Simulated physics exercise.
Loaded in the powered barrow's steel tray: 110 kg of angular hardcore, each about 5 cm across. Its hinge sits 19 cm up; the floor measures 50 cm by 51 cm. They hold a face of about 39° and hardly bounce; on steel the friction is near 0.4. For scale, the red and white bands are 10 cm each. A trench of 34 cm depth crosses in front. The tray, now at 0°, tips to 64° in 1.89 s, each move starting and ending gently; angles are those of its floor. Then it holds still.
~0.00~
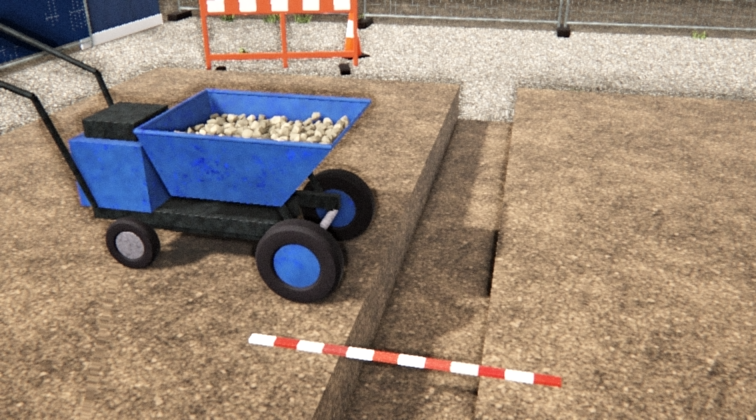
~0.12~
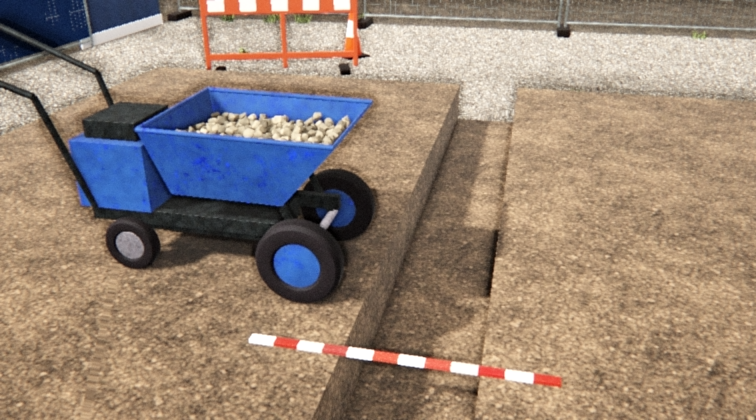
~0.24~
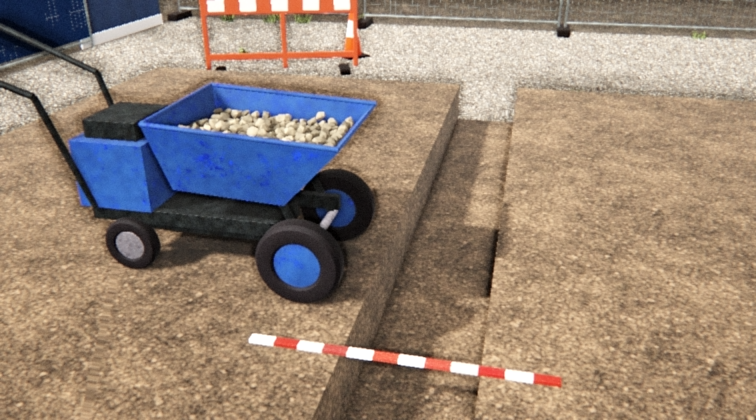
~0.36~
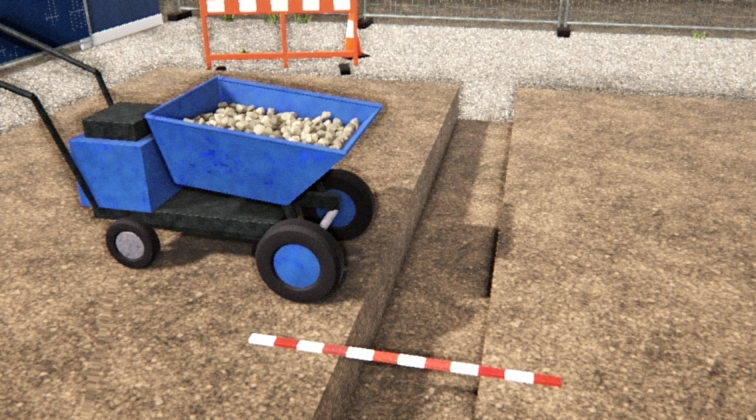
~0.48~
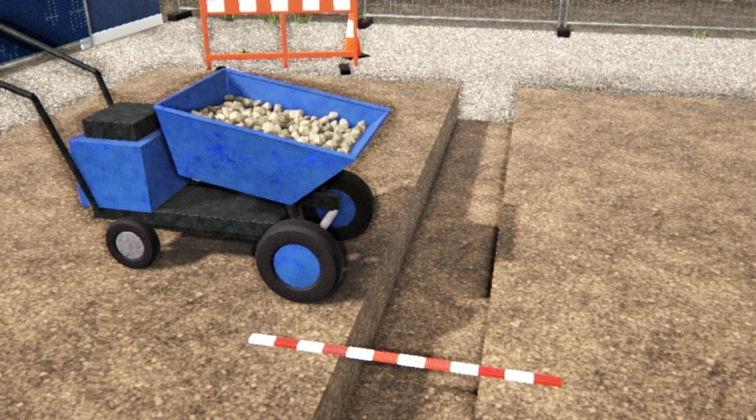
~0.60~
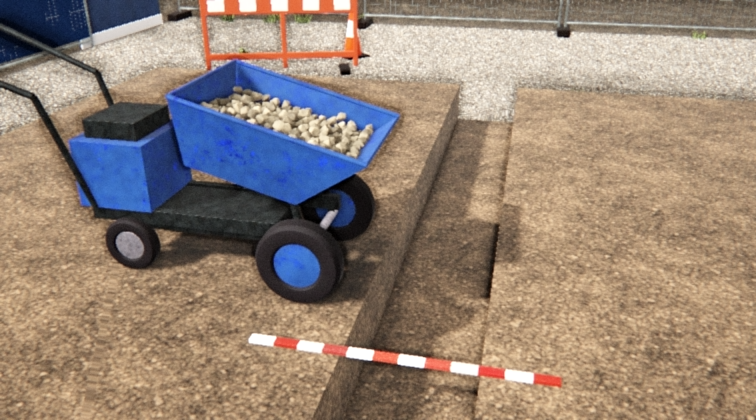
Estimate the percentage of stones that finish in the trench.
Roughly 53 per cent ends in the trench.
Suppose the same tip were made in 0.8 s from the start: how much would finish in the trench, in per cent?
In that case some 45 per cent.
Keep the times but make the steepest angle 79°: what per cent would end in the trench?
Then about 85 per cent.
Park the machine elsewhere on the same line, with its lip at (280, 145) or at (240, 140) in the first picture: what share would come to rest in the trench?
First some 65, then 60 per cent.
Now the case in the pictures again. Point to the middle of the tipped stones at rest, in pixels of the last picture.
Near (463, 339).
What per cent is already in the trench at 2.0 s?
About 5 per cent by then.
After 1.4 s the floor is at 54°; 100 % in the tray; the foremost stones are at (412, 203).
After 2.0 s the floor is at 64°; 93 % in the tray, 7 % in the trench; the foremost stones are at (485, 302).
After 2.3 s the floor is at 64°; 67 % in the tray, 28 % in the trench, 5 % past the trench; the foremost stones are at (545, 299).
After 4.3 s the floor is at 64°; 40 % in the tray, 53 % in the trench, 6 % past the trench; the foremost stones are at (572, 293).
